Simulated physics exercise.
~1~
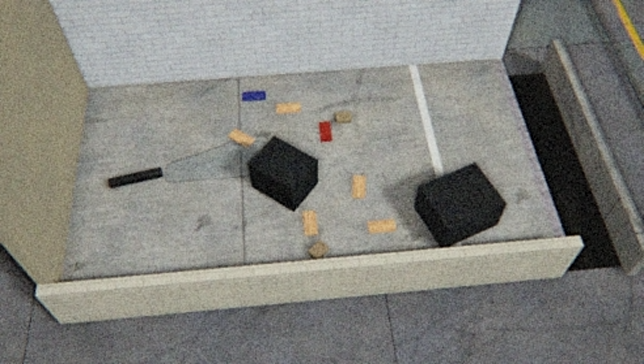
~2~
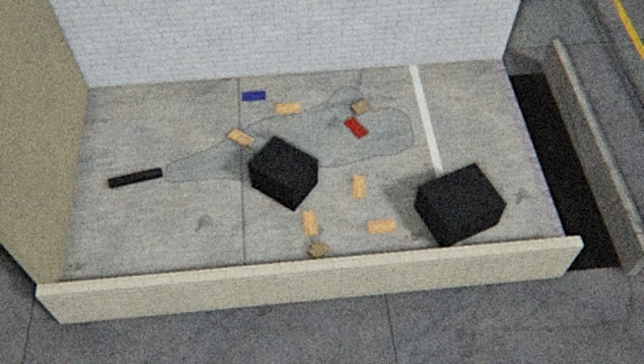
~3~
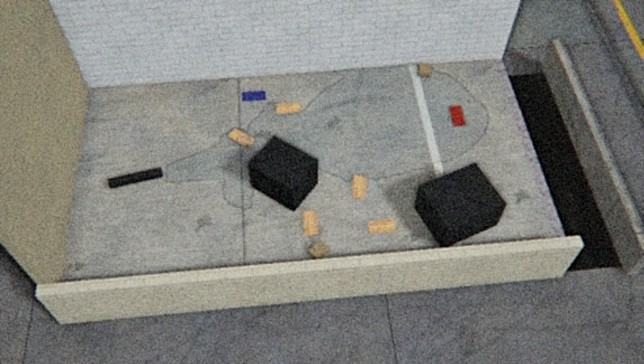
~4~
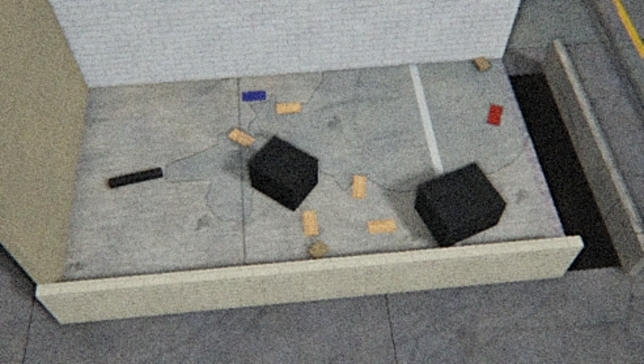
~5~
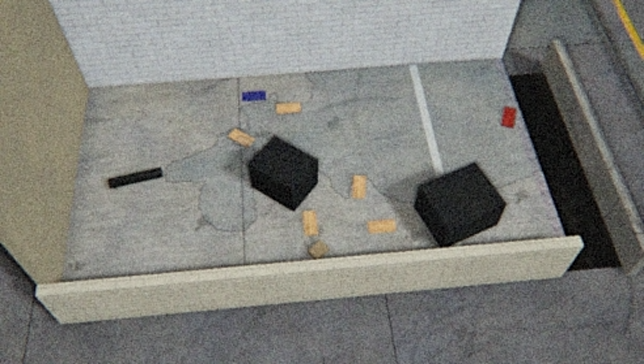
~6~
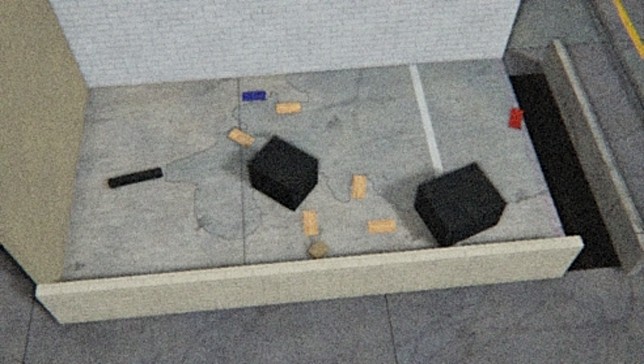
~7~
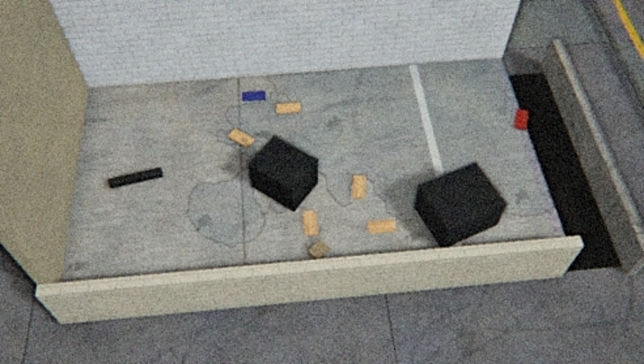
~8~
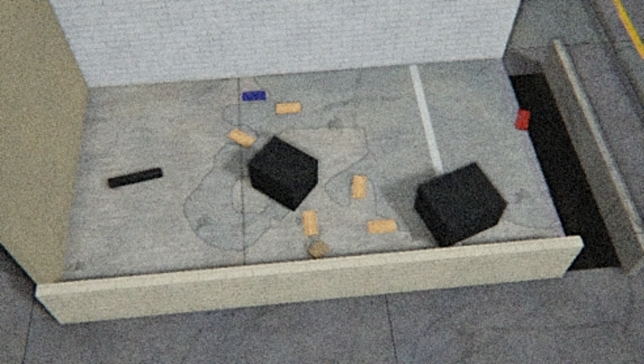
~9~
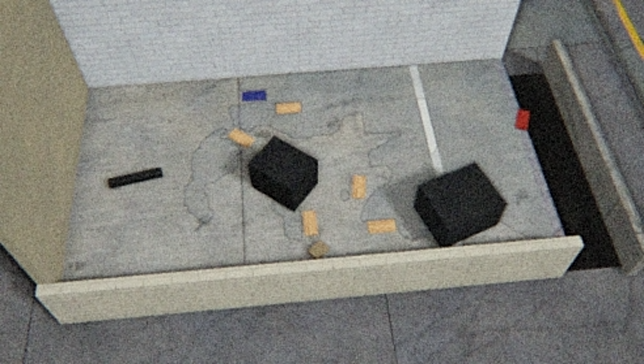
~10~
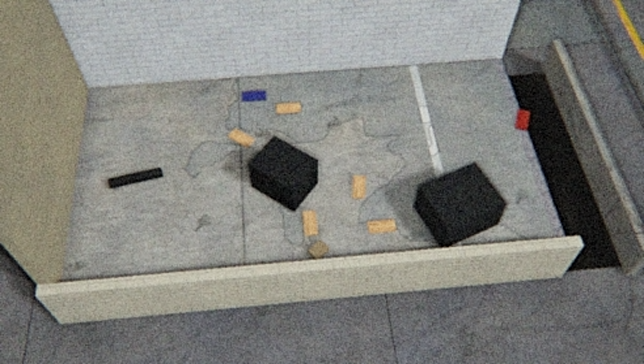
In a concrete wash-down bay with a pale brick back wall, two large black blocks stand among small scattered boards, and a thin sheet of water starts to spread rightward from a dark bar at left. The water reaches the red board and a small brown one beside it, turning and nudging them. Both then slide right across the white stripe. The brown piece travels on along the back and disappears at the right edge, while the red board slows near the dark channel. The water thins to faint, shrinking patches. Finally the red board rests at the channel, with the blue and orange boards still left of the stripe.
